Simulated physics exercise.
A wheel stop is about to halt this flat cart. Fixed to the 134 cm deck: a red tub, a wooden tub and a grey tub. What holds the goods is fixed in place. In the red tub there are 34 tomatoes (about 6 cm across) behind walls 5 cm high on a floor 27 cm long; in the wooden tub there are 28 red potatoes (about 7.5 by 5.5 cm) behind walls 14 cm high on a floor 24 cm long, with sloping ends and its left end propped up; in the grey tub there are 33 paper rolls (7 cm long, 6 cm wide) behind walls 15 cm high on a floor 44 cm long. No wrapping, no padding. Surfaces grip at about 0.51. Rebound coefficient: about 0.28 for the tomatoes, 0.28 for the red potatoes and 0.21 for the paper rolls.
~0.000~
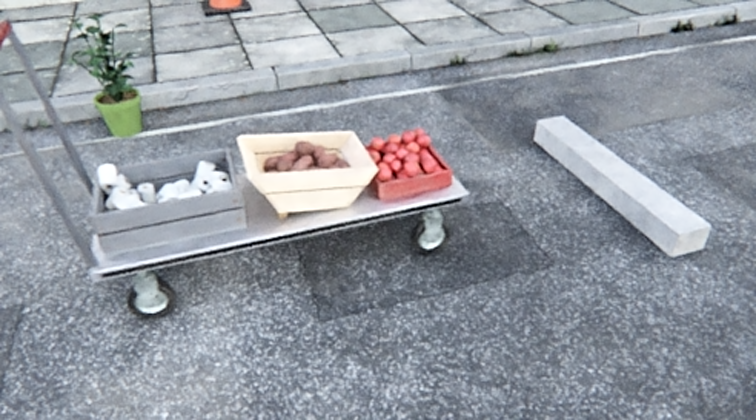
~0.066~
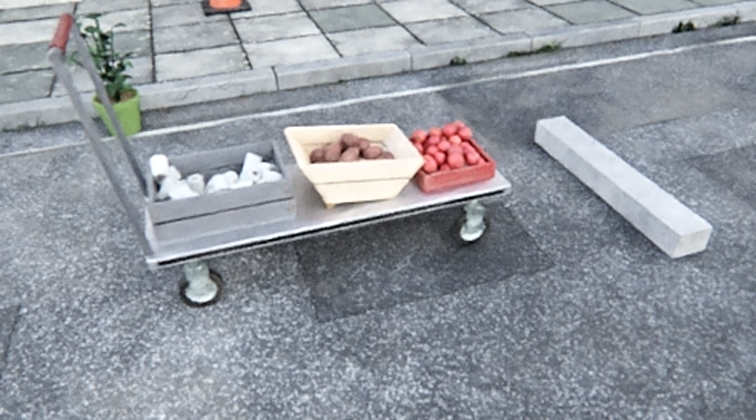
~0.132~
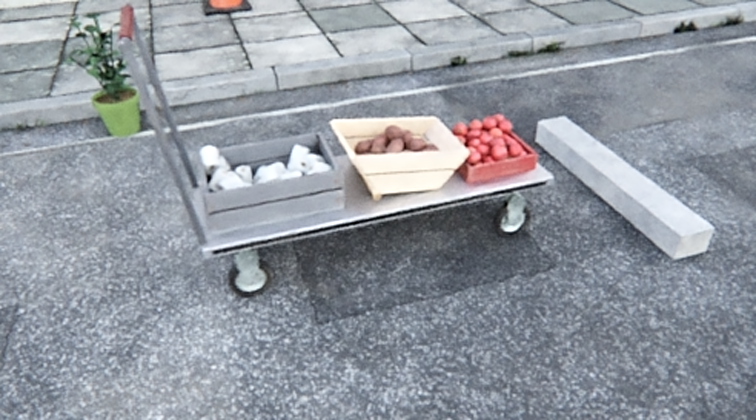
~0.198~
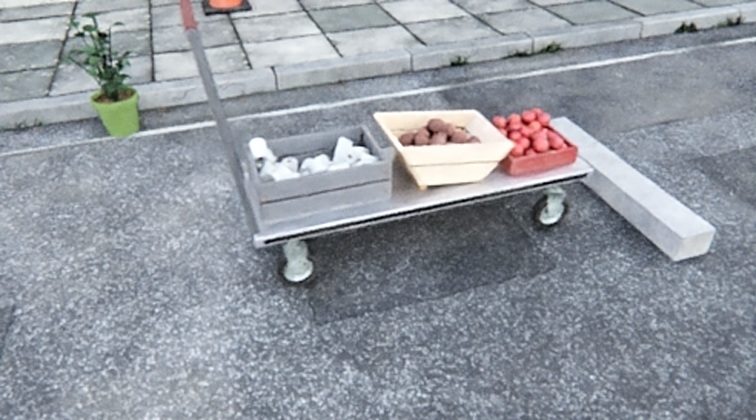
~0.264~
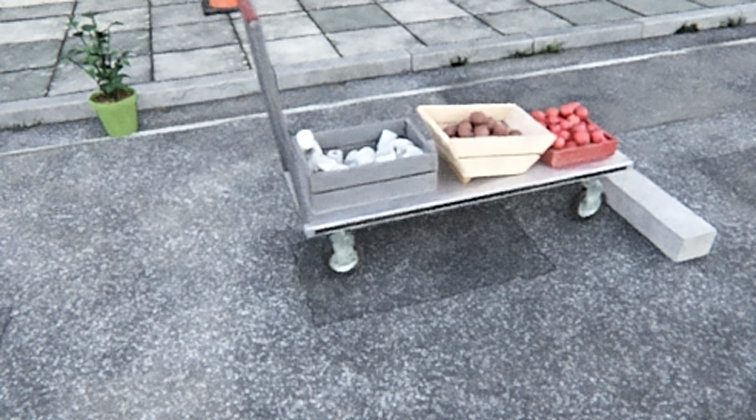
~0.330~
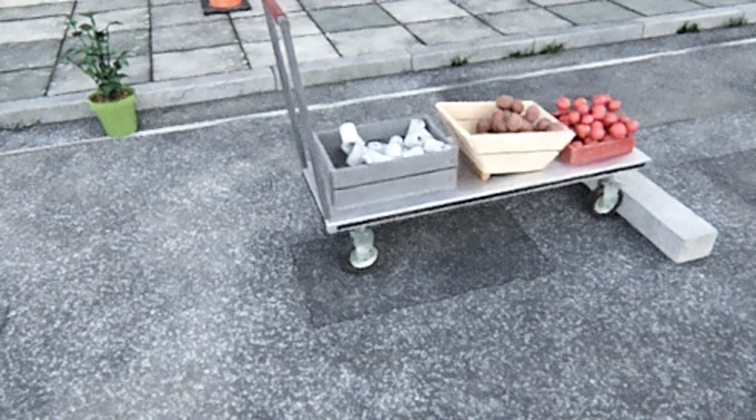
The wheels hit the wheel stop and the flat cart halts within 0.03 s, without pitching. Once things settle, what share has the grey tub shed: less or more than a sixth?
Less than a sixth of the paper rolls leave the grey tub.
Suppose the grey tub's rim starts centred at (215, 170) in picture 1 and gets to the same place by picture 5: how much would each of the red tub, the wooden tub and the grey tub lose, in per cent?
In that case red tub 50, wooden tub 10, grey tub 0 per cent.
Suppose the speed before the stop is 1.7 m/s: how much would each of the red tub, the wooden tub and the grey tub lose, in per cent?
In that case red tub 40, wooden tub 0, grey tub 0 per cent.
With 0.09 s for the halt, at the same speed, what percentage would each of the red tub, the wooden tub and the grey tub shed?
Then red tub 50, wooden tub 20, grey tub 0 per cent.
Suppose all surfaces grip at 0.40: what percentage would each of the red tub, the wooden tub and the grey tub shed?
In that case red tub 50, wooden tub 20, grey tub 0 per cent.
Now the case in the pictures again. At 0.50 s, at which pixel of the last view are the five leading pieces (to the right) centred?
Around (675, 122).
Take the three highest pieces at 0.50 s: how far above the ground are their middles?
Some 60 cm up.
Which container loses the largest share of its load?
It is the red tub.
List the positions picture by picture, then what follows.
In the first frame (each is followed by its nearest rim corner in this view; the camera moves round a little), grey tub, (96, 215); red tub, (382, 184); 81 cm short of the stop; none out.
In the second frame, grey tub, (153, 204); red tub, (428, 175); 63 cm short of the stop.
In the third frame, grey tub, (208, 194); red tub, (472, 167); 45 cm short of the stop.
In the fourth frame, grey tub, (262, 184); red tub, (515, 159); 26 cm short of the stop.
In the fifth frame, grey tub, (313, 175); red tub, (556, 151); 8 cm short of the stop.
In the sixth frame, grey tub, (335, 171); red tub, (575, 148); stopped; 2 out.
After 0.38 s, red tub 25 in, 9 out, wooden tub 28 in, 0 out and grey tub 33 in, 0 out.
After 0.50 s, red tub 18 in, 16 out, wooden tub 23 in, 5 out and grey tub 33 in, 0 out.
After 0.73 s, red tub 17 in, 17 out, wooden tub 20 in, 8 out and grey tub 33 in, 0 out.
When it is over (at 1.23 s), red tub 17 in, 17 out, wooden tub 20 in, 8 out and grey tub 33 in, 0 out. Asked share, 0 of 33, 0 per cent.
